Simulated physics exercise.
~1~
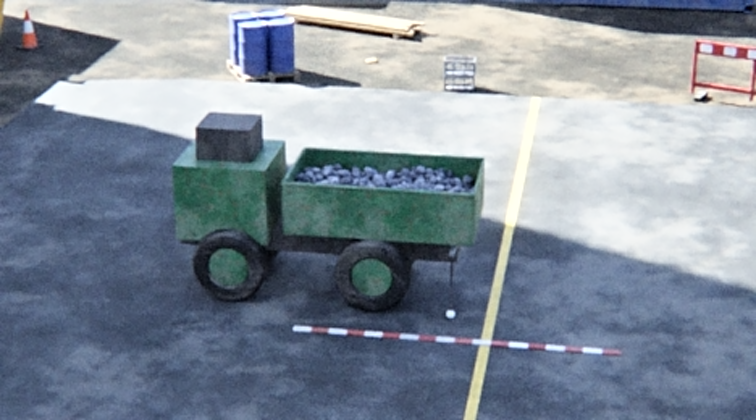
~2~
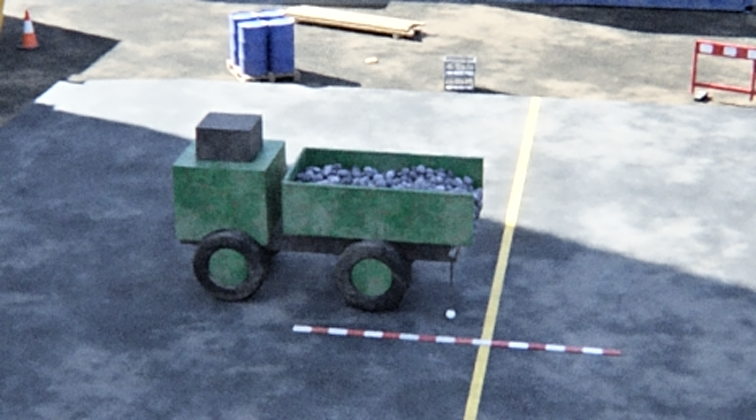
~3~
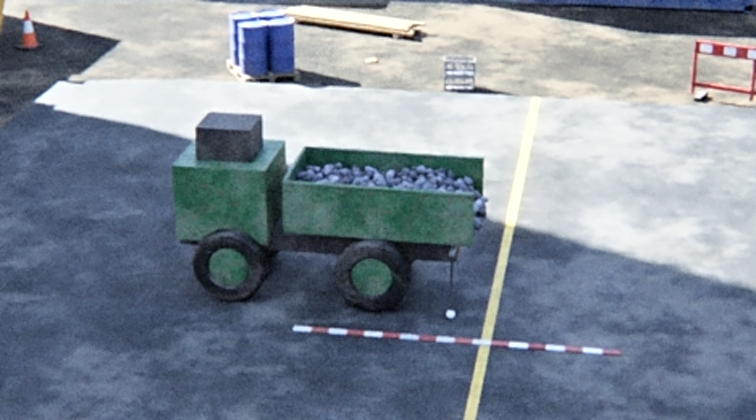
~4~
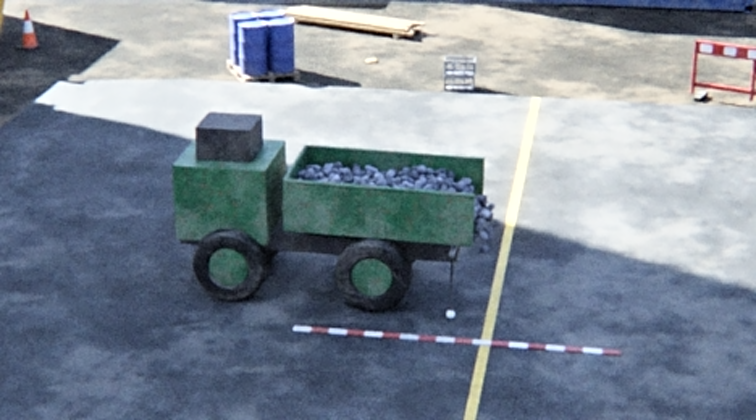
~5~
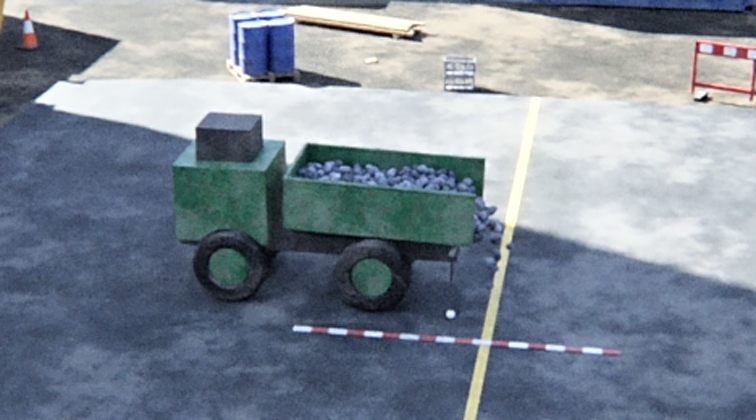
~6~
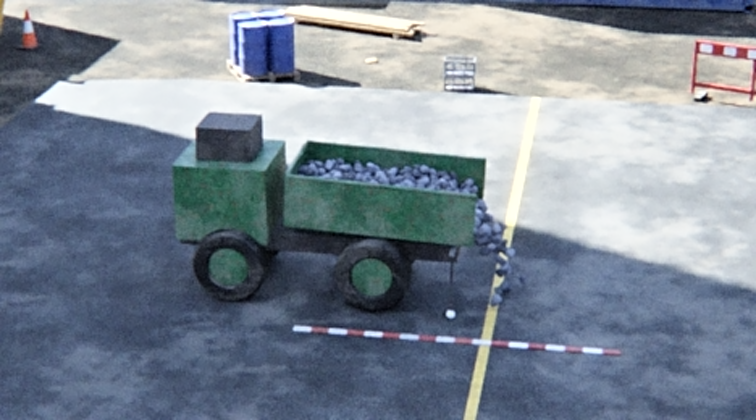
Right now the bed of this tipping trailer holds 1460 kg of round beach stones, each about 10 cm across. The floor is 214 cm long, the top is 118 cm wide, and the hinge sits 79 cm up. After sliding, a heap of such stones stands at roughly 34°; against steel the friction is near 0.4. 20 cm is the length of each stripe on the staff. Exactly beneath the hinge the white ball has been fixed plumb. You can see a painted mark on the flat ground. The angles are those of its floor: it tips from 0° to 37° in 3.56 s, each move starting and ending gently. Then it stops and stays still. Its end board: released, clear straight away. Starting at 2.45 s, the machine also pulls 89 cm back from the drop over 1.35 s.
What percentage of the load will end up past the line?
About 65 per cent.
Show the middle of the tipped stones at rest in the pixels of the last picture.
Roughly at (515, 289).
A little later the floor is at 31°; 48 % in the bed, 13 % short of the line, 40 % past the line; the foremost stones are at (602, 304).
Then the floor is at 37°; 0 % in the bed, 37 % short of the line, 63 % past the line; the foremost stones are at (633, 297).
Later still the floor is at 37°; 0 % in the bed, 37 % short of the line, 63 % past the line; the foremost stones are at (637, 296).
In the end the floor is at 37°; 0 % in the bed, 37 % short of the line, 63 % past the line; the foremost stones are at (637, 296).
